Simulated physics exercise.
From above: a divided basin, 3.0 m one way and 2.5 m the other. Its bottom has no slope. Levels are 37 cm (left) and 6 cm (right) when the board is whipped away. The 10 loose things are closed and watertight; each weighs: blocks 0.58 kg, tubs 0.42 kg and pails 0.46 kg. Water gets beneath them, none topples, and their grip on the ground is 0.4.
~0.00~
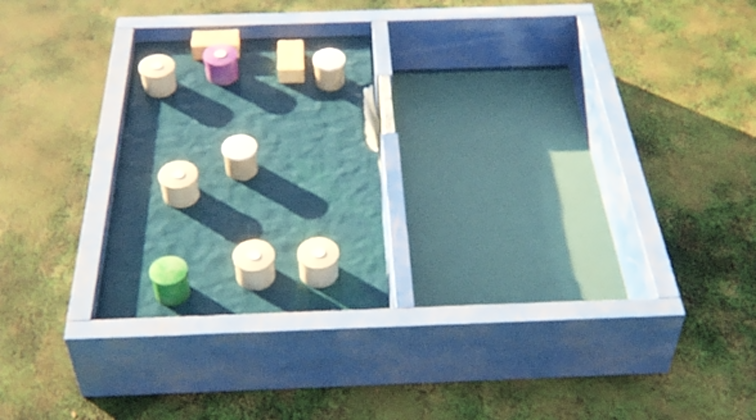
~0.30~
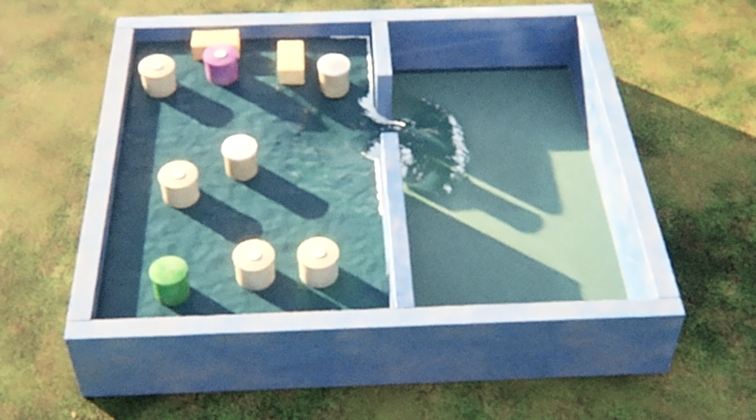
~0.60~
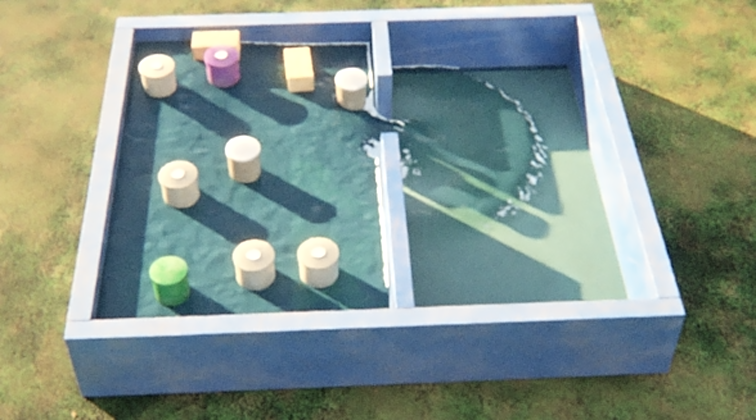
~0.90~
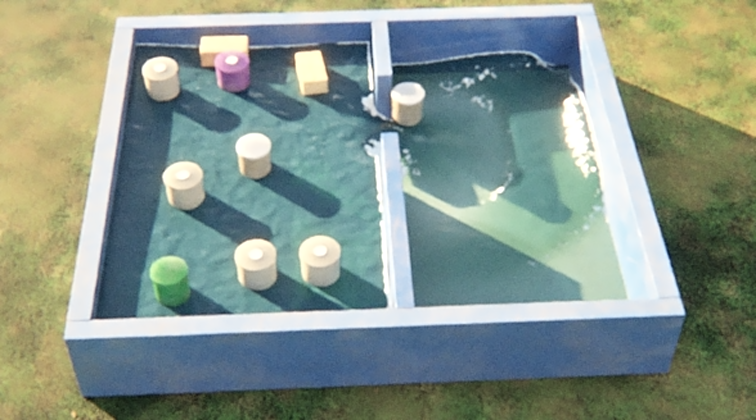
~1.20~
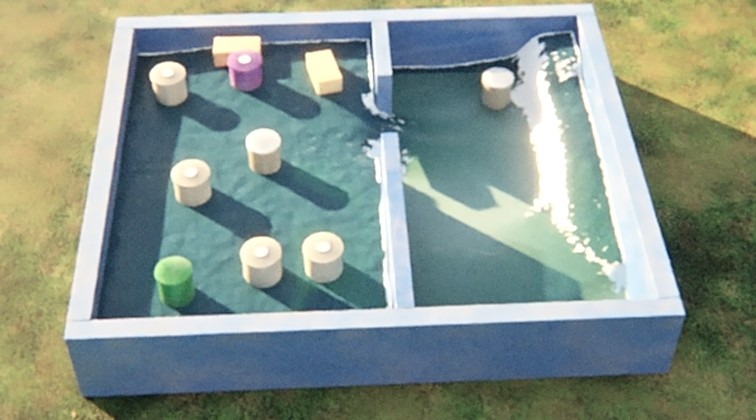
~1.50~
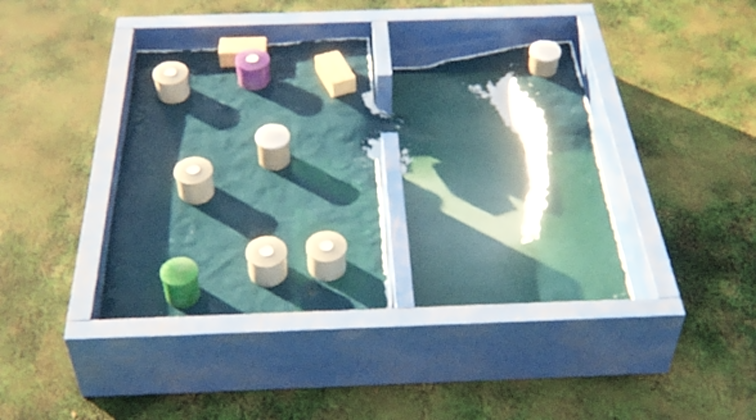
Water surged through a gap in the divider into the right side of the blue basin, sweeping one pale tub through to the far corner, while the purple, green and other floating things drifted slightly right.
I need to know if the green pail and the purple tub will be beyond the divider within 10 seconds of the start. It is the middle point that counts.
Green pail stays short; purple tub falls short.
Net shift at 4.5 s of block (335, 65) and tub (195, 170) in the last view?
In that order: 200 cm, 30 cm.
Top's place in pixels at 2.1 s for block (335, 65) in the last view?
Around (363, 90).
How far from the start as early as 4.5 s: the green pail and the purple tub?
Roughly 10 and 50 cm by then.
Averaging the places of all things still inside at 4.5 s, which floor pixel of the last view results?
Around (318, 198).
After 2.1 s the green pail is near (177, 272), 0.1 m from its start, afloat; the purple tub is near (254, 57), 0.2 m from its start, afloat; 1 of 10 are over the mark; 10 afloat.
After 4.5 s the green pail is near (180, 270), 0.1 m from its start, afloat; the purple tub is near (300, 71), 0.5 m from its start, afloat; 3 of 10 are over the mark; 10 afloat.
After 7.0 s the green pail is near (191, 273), 0.1 m from its start, afloat; the purple tub is near (308, 82), 0.6 m from its start, afloat; 3 of 10 are over the mark; 10 afloat.
After 10.0 s the green pail is near (186, 271), 0.1 m from its start, afloat; the purple tub is near (323, 85), 0.7 m from its start, afloat; 3 of 10 are over the mark; 10 afloat.
